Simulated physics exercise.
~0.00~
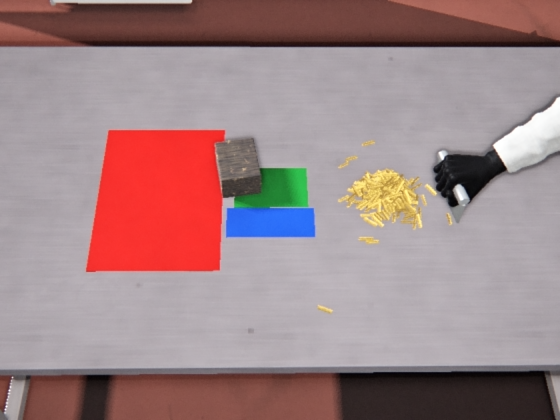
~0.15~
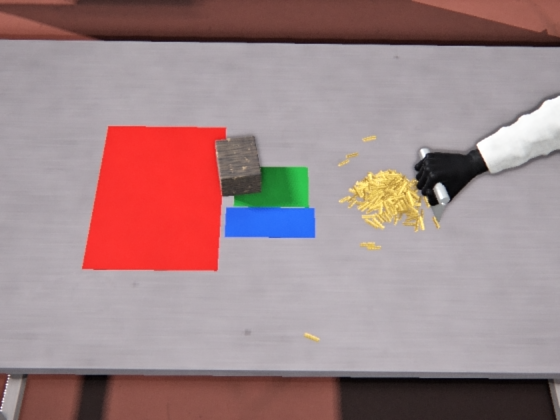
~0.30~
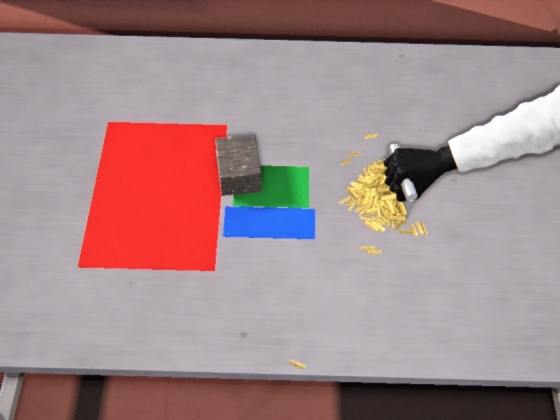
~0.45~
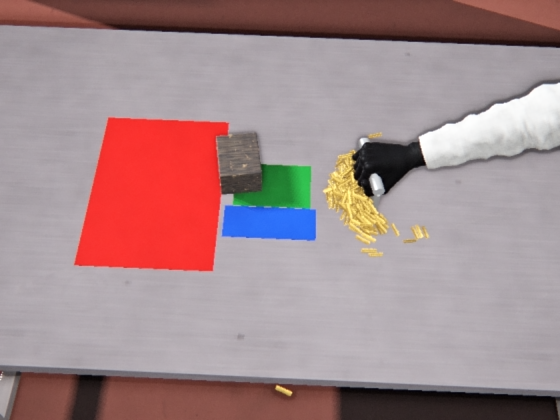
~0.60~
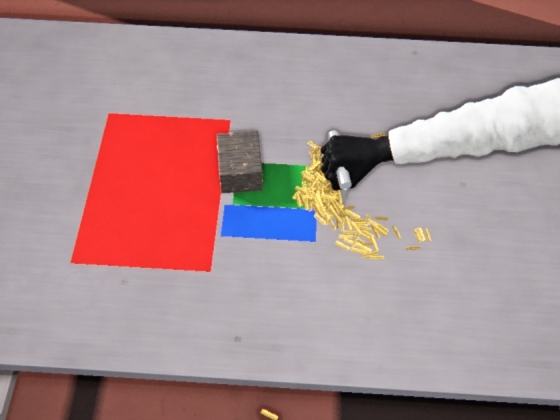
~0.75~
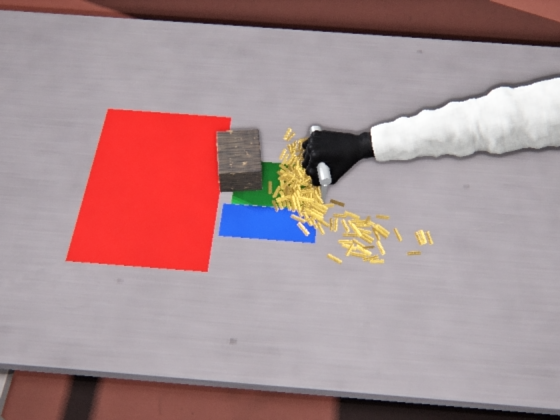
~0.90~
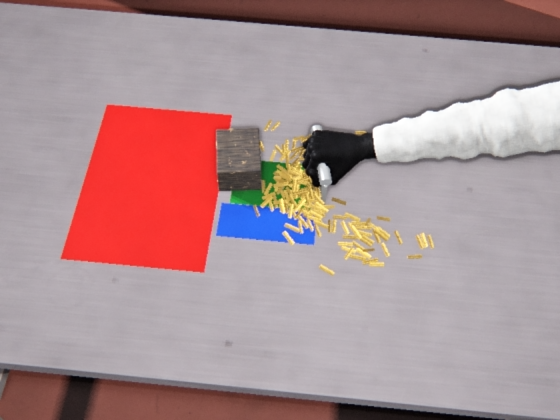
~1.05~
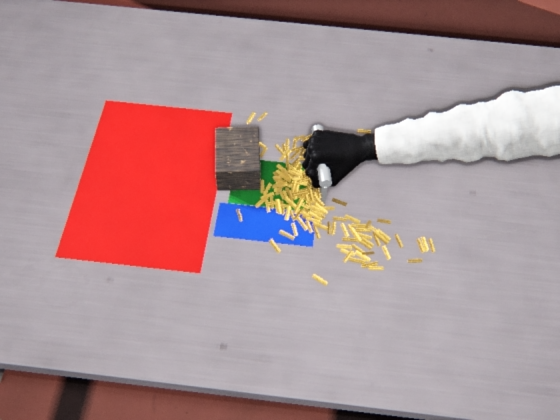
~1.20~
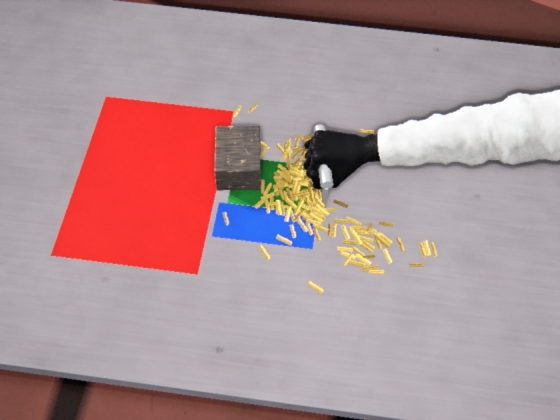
A black-gloved hand in a white sleeve holds a small scraper at the right of a grey tabletop, seen from above, beside a loose heap of yellow dry pasta. To the left lie a large red mat, a smaller green one and a blue strip, with a dark block at the green mat's upper left corner. The hand pushes left through the heap, smearing it toward the mats, then stops by the green mat. Pieces scatter onward briefly and settle, many on green, a few on blue, the rest on bare table, with red clear.
